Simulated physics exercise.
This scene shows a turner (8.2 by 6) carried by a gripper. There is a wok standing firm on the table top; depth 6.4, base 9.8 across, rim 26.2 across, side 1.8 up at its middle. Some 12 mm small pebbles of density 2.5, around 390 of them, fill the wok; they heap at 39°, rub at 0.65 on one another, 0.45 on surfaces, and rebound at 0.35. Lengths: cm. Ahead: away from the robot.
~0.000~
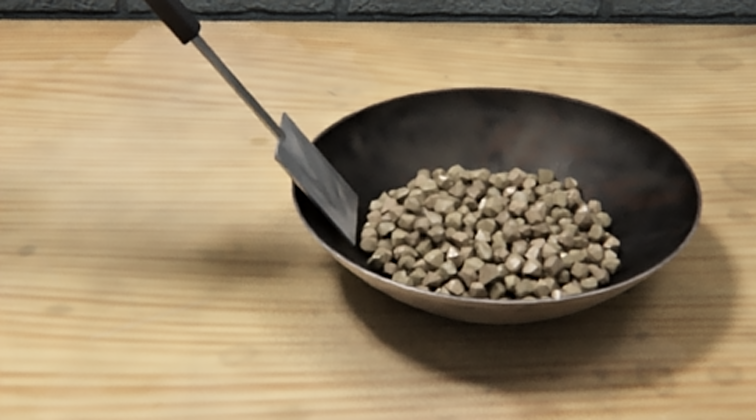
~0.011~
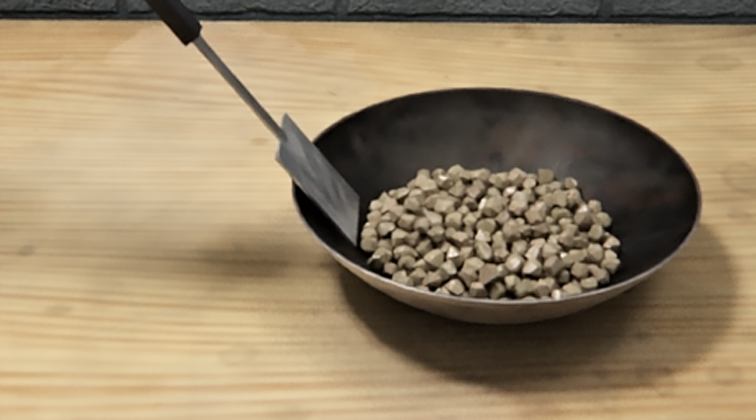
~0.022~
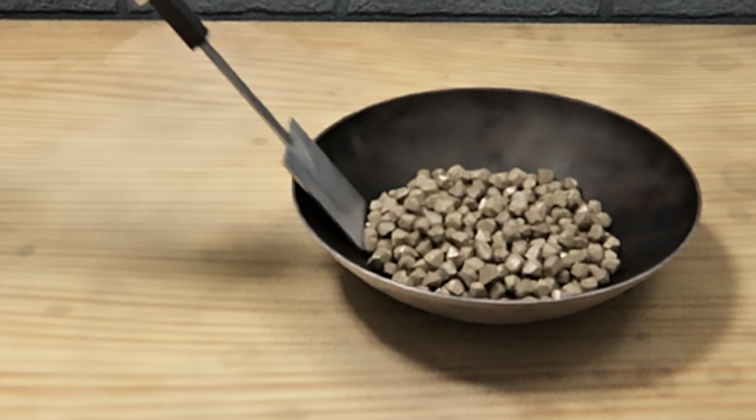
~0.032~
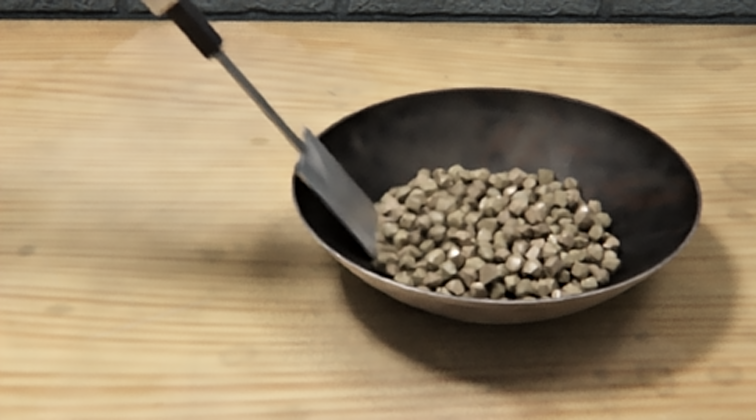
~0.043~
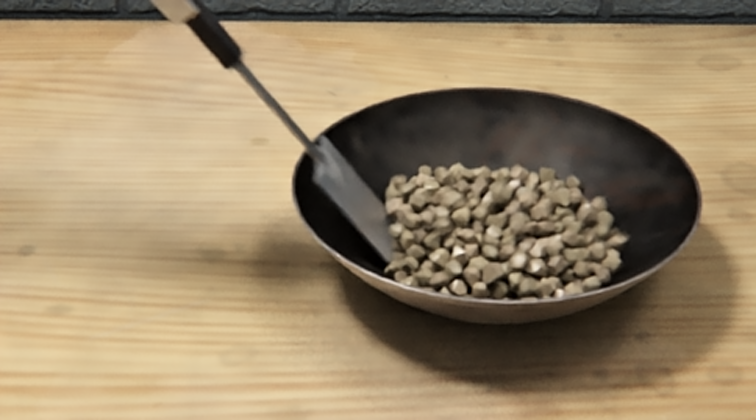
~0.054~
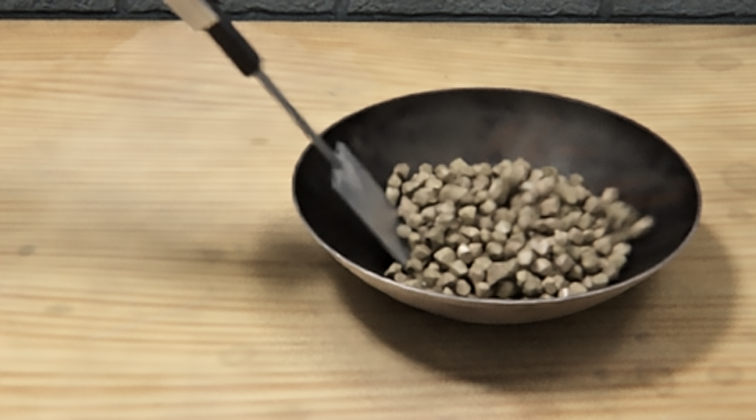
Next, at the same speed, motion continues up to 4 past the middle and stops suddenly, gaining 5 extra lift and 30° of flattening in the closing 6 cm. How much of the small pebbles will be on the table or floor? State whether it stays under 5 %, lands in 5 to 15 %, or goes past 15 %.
It lands in 5 to 15 %.
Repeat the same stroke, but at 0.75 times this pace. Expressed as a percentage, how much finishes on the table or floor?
About 5 per cent.
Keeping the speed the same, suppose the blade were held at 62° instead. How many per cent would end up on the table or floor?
That gives about 10 in a hundred.
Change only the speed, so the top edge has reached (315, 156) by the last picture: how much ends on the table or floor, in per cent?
Near 0 in a hundred.
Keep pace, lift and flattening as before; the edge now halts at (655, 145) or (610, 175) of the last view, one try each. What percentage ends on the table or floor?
About 40 and 25 per cent.
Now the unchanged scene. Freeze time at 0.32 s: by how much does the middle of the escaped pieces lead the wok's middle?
About 20 cm.
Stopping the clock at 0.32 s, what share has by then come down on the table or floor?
It works out to about 4 in a hundred.
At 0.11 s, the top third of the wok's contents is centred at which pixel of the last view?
Around (565, 204).
After 0.08 s, sloping 53°, highest piece 8 above the table; 389 in the wok.
After 0.11 s, sloping 42°, highest piece 11 above the table; 385 in the wok, 4 on the blade or in flight.
After 0.32 s, sloping 24°, highest piece 9 above the table; 357 in the wok, 16 on the table or floor, 16 on the blade or in flight.
After 1.37 s, sloping 24°, highest piece 7 above the table; 357 in the wok, 32 on the table or floor.
In the end, 357 in the wok, 32 on the table or floor. That is 8 % on the table or floor.
